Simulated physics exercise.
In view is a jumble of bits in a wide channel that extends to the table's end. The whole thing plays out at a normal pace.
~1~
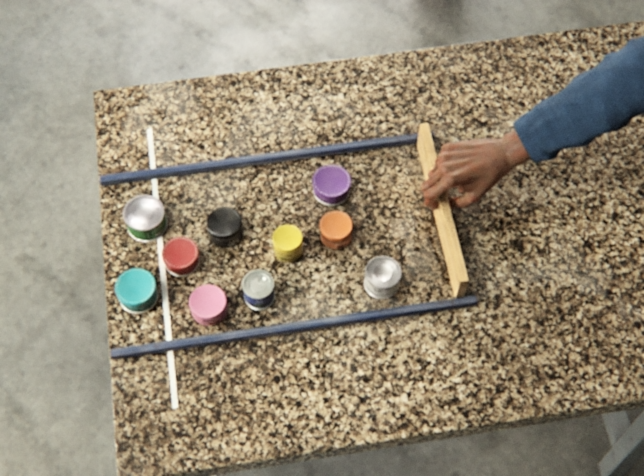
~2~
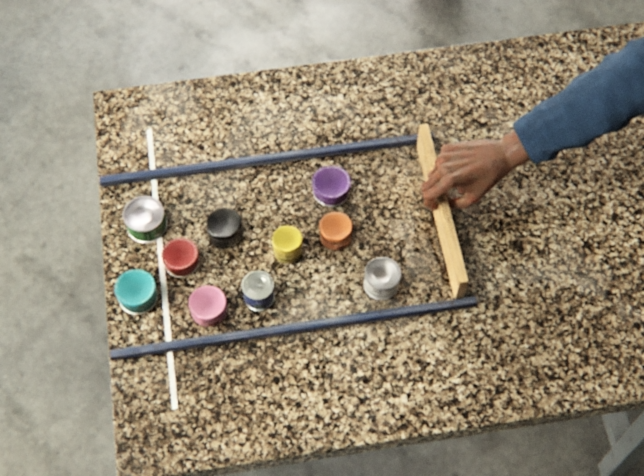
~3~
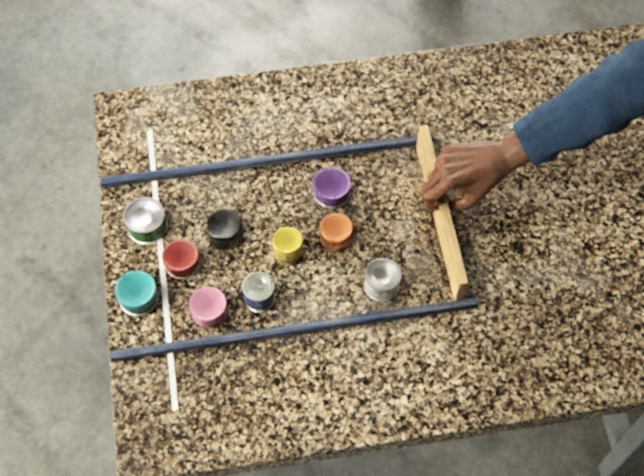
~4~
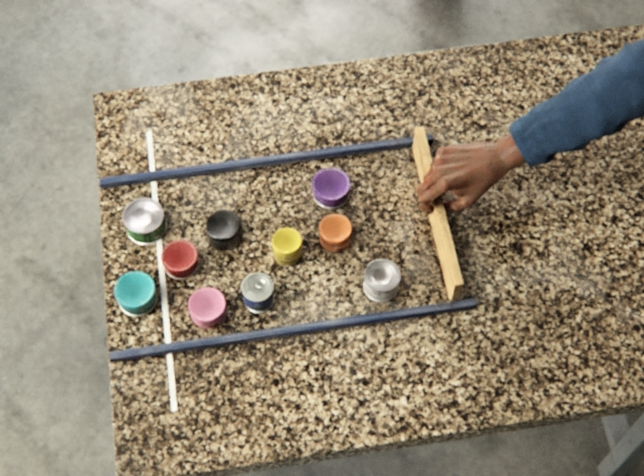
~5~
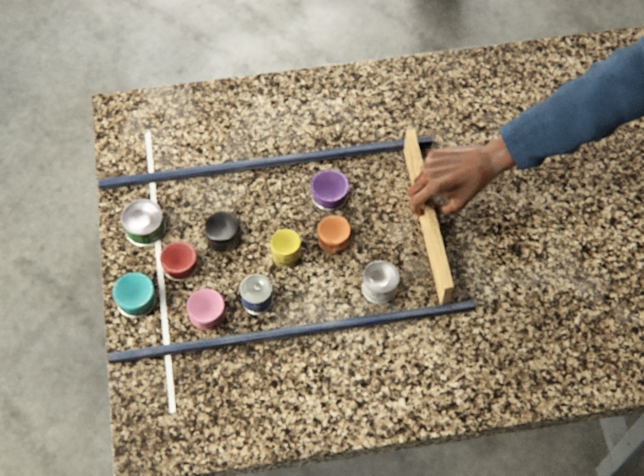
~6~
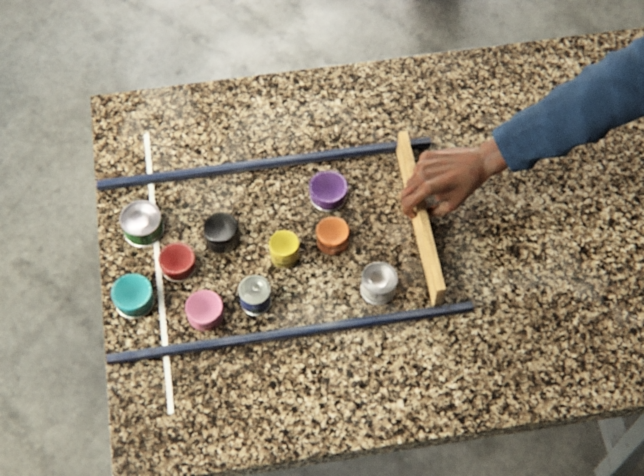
A hand in a blue sleeve holds a wooden board upright across a speckled tabletop, between two dark blue rails, at first barely moving. Then it slides the board slightly left toward the scattered colourful tins and tubs, leaving a small gap, while they stay in place around a thin white strip.
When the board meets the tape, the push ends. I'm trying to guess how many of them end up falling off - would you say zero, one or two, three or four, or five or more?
The table is going to lose one piece, maybe two.
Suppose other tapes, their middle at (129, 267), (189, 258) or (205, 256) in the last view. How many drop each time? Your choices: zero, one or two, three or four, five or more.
Lab note - count per position: More than four; none at all; none at all.
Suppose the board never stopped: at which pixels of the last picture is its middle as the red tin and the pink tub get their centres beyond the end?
Near (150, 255) and (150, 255).
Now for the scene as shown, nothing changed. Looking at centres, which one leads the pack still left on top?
Green tin.
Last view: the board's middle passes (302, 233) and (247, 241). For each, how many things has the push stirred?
The counts are 4 and 7.
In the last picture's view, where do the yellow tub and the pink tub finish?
Final centres, first then second: (144, 288), (106, 337).
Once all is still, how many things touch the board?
That would be 4 of them.
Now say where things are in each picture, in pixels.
In the first picture, turquoise tin (137, 291); green tin (146, 219); red tin (181, 257); board (441, 208); tape (162, 258).
In the second picture, green tin (145, 220); white tin (382, 279).
In the third picture, red tin (181, 259); black tub (225, 230).
In the fourth picture, turquoise tin (136, 294); yellow tub (287, 247).
In the fifth picture, green tin (144, 223); board (427, 215).
In the sixth picture, turquoise tin (133, 296); green tin (142, 224); red tin (178, 262); board (420, 217); tape (158, 263).
Early on, none off yet; turquoise tin at rest near (133, 296); green tin at rest near (142, 224); red tin at rest near (178, 262).
Finally, the number that fall off is one or two; lost, turquoise tin.
